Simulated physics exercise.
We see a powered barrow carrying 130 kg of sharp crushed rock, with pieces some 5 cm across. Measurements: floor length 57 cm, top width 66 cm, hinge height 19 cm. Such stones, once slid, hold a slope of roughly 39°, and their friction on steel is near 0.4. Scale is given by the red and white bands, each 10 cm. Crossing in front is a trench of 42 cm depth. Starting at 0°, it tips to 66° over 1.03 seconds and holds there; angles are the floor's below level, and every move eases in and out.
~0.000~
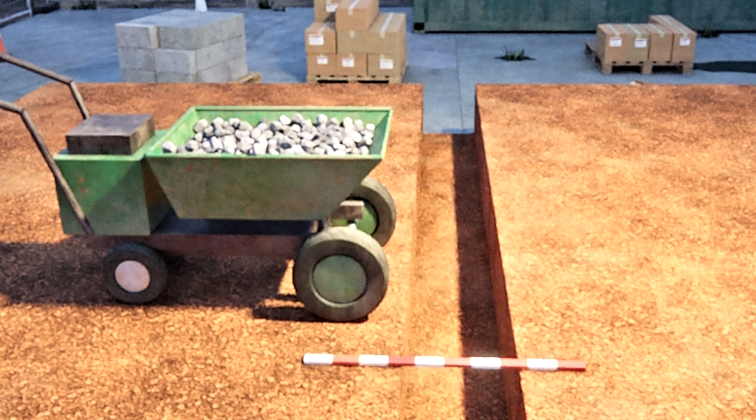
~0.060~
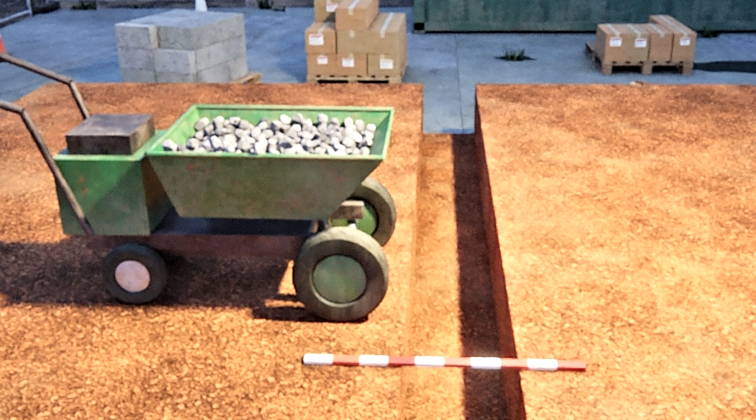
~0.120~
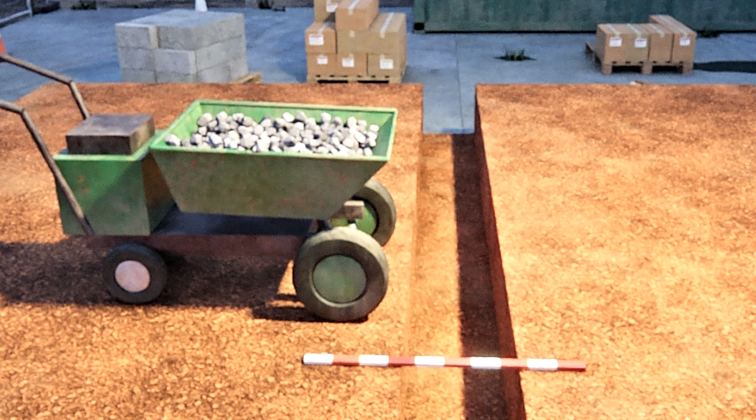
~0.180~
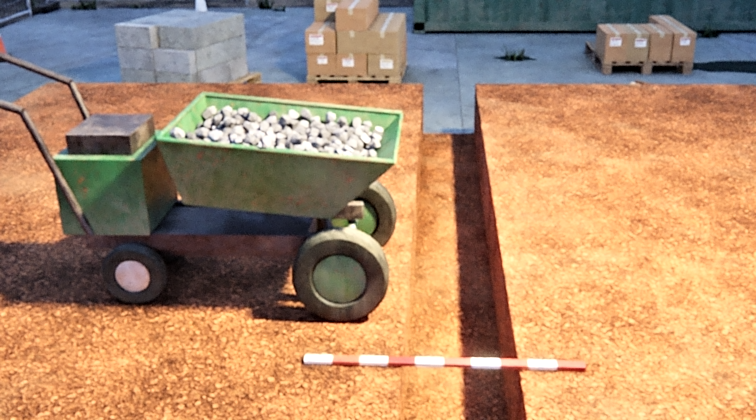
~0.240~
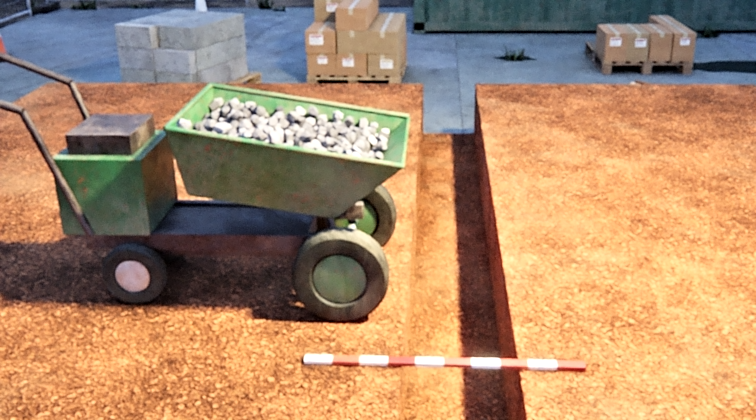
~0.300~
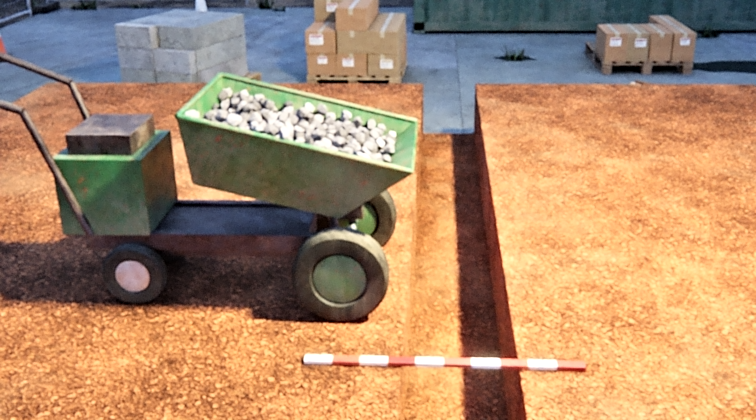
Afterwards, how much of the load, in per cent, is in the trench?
About 45 per cent.
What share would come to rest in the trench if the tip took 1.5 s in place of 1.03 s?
In that case, around 50%.
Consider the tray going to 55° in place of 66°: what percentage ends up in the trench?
Around 20 per cent would finish in the trench.
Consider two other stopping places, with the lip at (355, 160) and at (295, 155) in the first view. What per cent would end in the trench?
About 65 per cent first, then about 80 per cent.
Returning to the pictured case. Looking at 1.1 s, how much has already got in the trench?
Close to 10 per cent has got there by then.
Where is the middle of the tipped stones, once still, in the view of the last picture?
I'd put it close to (499, 345).
After 0.8 s the floor is at 56°; 100 % in the tray; the foremost stones are at (463, 212).
After 1.1 s the floor is at 66°; 81 % in the tray, 11 % in the trench, 9 % past the trench; the foremost stones are at (556, 297).
After 1.5 s the floor is at 66°; 45 % in the tray, 18 % in the trench, 37 % past the trench; the foremost stones are at (636, 264).
After 3.4 s the floor is at 66°; 18 % in the tray, 45 % in the trench, 37 % past the trench; the foremost stones are at (683, 259).
